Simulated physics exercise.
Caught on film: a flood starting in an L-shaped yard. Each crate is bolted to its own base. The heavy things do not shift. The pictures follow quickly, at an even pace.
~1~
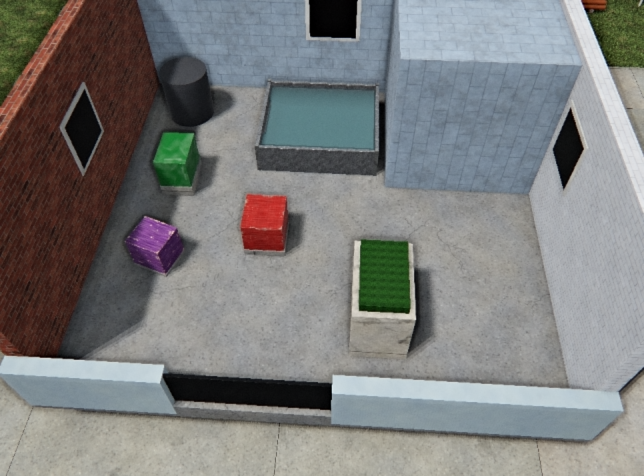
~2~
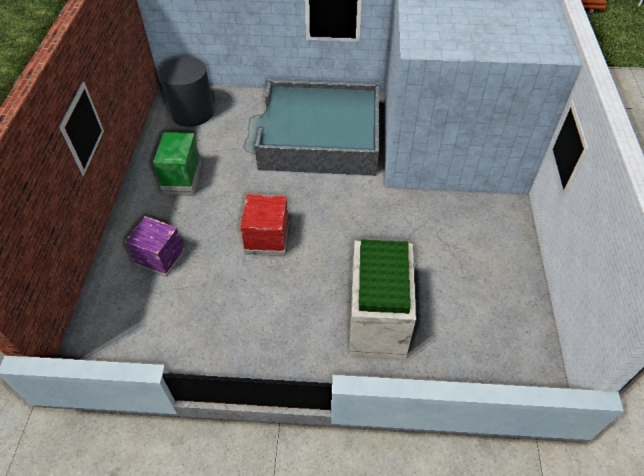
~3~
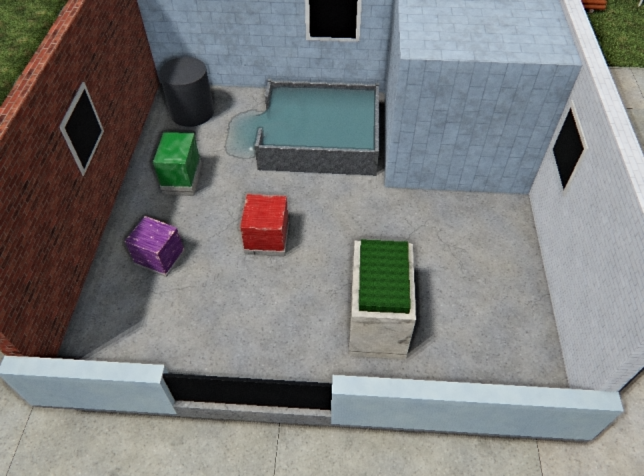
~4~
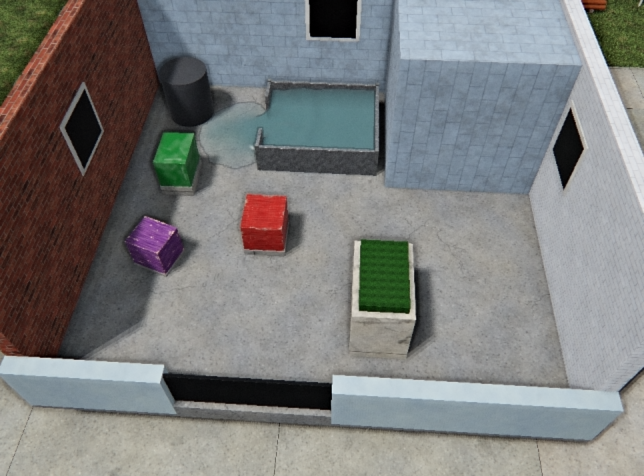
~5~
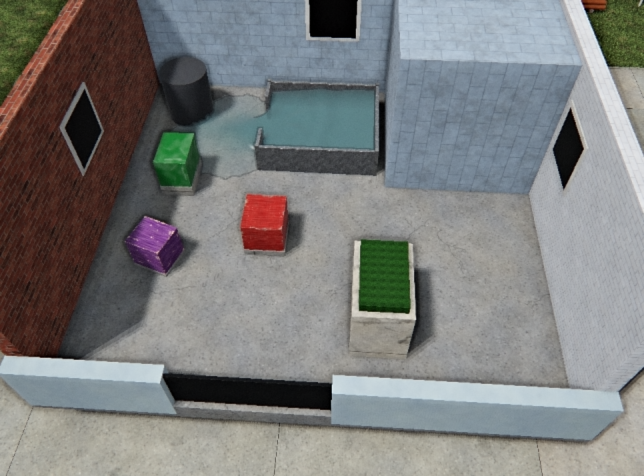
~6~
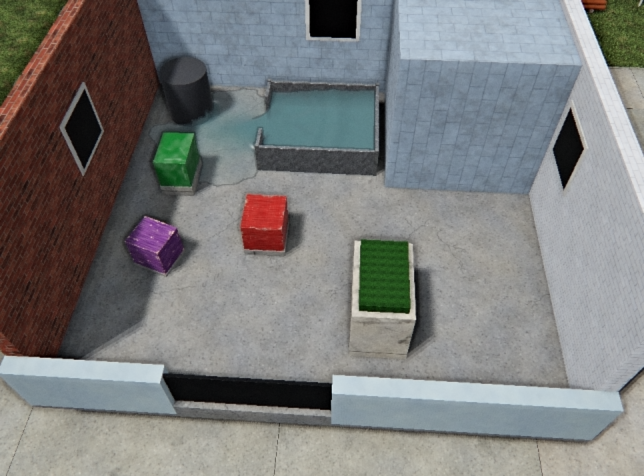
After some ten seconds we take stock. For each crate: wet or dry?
In the end: The purple crate is wetted; the red crate escapes dry; the green crate escapes dry.
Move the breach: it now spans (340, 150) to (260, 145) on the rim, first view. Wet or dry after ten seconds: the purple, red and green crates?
Then: Purple crate is wetted; red crate takes water; green crate remains dry.
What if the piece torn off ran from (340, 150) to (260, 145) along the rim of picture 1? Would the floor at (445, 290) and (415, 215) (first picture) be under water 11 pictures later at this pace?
In that order: Covered, clear.
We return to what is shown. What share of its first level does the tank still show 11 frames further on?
Near 62 in a hundred.
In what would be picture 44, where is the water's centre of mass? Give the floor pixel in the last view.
Close to (249, 166).
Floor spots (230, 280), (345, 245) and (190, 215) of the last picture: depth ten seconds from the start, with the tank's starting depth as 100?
About 6, 6 and 6 per cent.
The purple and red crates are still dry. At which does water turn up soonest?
I say the purple one.
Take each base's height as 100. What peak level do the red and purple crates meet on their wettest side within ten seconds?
About 60 and 270 per cent.
A moment on, water covers 15 % of the floor; the purple crate not reached, the red crate not reached, the green crate water round its plinth.
Next, water covers 25 % of the floor; the purple crate water round its plinth, the red crate not reached, the green crate water round its plinth.
Then, water covers 35 % of the floor; the purple crate water round its plinth, the red crate water round its plinth, the green crate water round its plinth.
Later, water covers 50 % of the floor; the purple crate water round its plinth, the red crate water round its plinth, the green crate water round its plinth.
In the end, water covers 80 % of the floor; the purple crate was topped, the red crate stayed above the water, the green crate stayed above the water.
